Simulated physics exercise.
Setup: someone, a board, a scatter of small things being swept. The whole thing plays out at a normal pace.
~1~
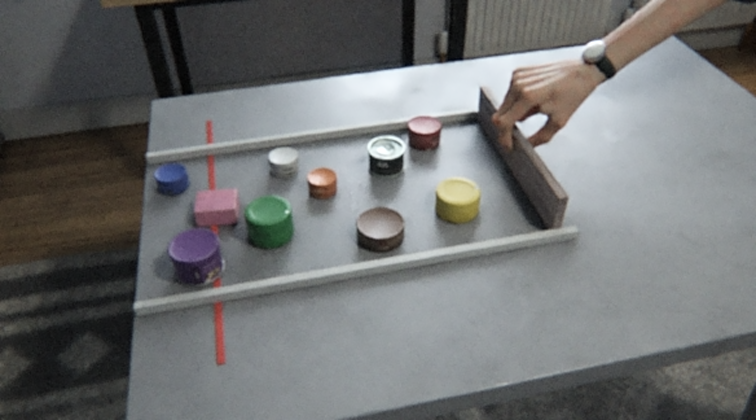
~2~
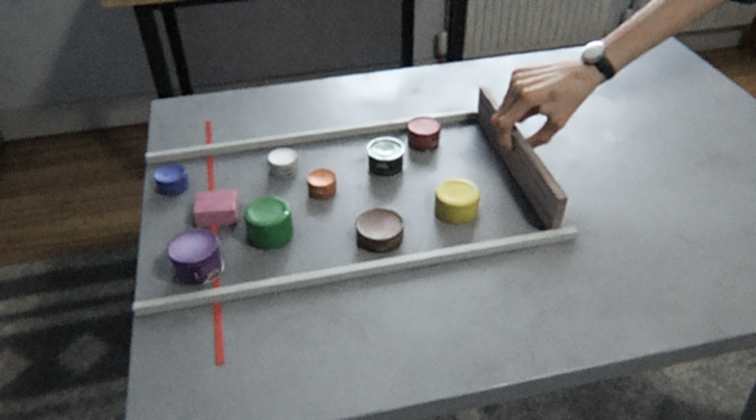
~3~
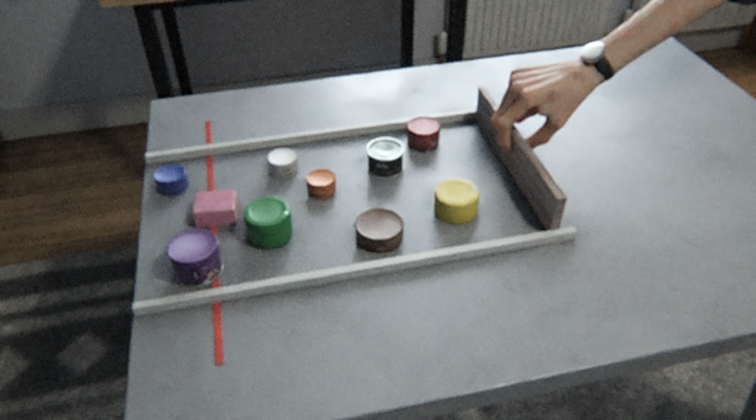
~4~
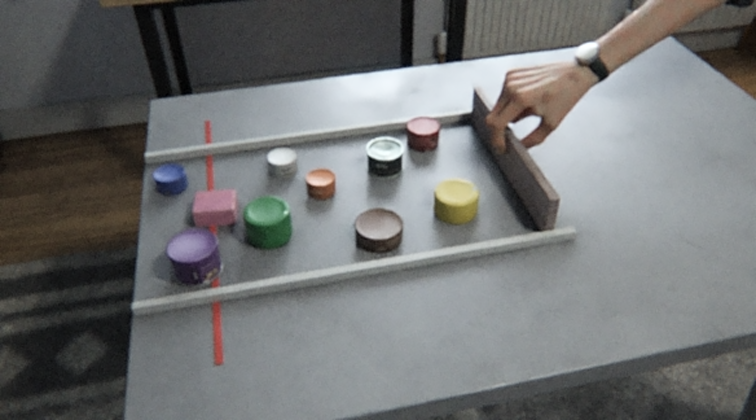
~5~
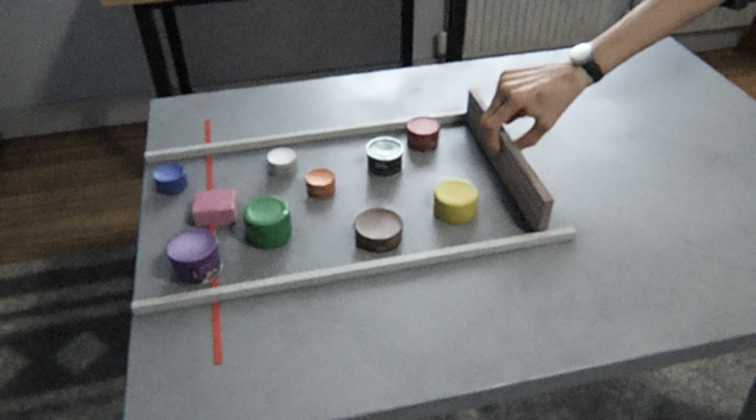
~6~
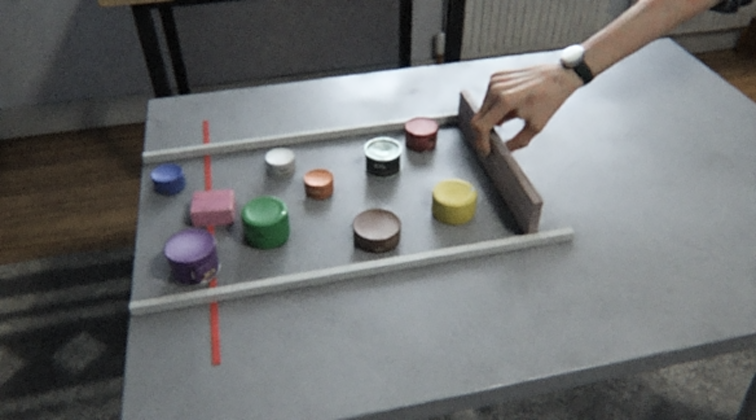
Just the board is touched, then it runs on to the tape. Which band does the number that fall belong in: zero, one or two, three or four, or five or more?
It belongs in the one or two band.
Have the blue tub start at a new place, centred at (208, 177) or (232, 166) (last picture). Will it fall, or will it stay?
One place after the other: It ends up falling; it keeps its spot.
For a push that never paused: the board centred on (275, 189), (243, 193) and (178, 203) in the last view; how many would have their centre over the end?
0; 0; 5.
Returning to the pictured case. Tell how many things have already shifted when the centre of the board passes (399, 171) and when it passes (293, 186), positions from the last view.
The number moved is 4 and then 7.
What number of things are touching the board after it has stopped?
5 are in contact with it.
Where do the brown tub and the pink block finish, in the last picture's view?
The first one ends at (186, 274), the second at (157, 211).
Soon after, none off yet; blue tub at rest near (169, 179); purple tin at rest near (193, 258); pink block at rest near (214, 208).
Then, none off yet; blue tub at rest near (169, 179); purple tin moving near (184, 261); pink block moving near (203, 207).
At rest, the number that fall off is one or two; fallen, blue tub.
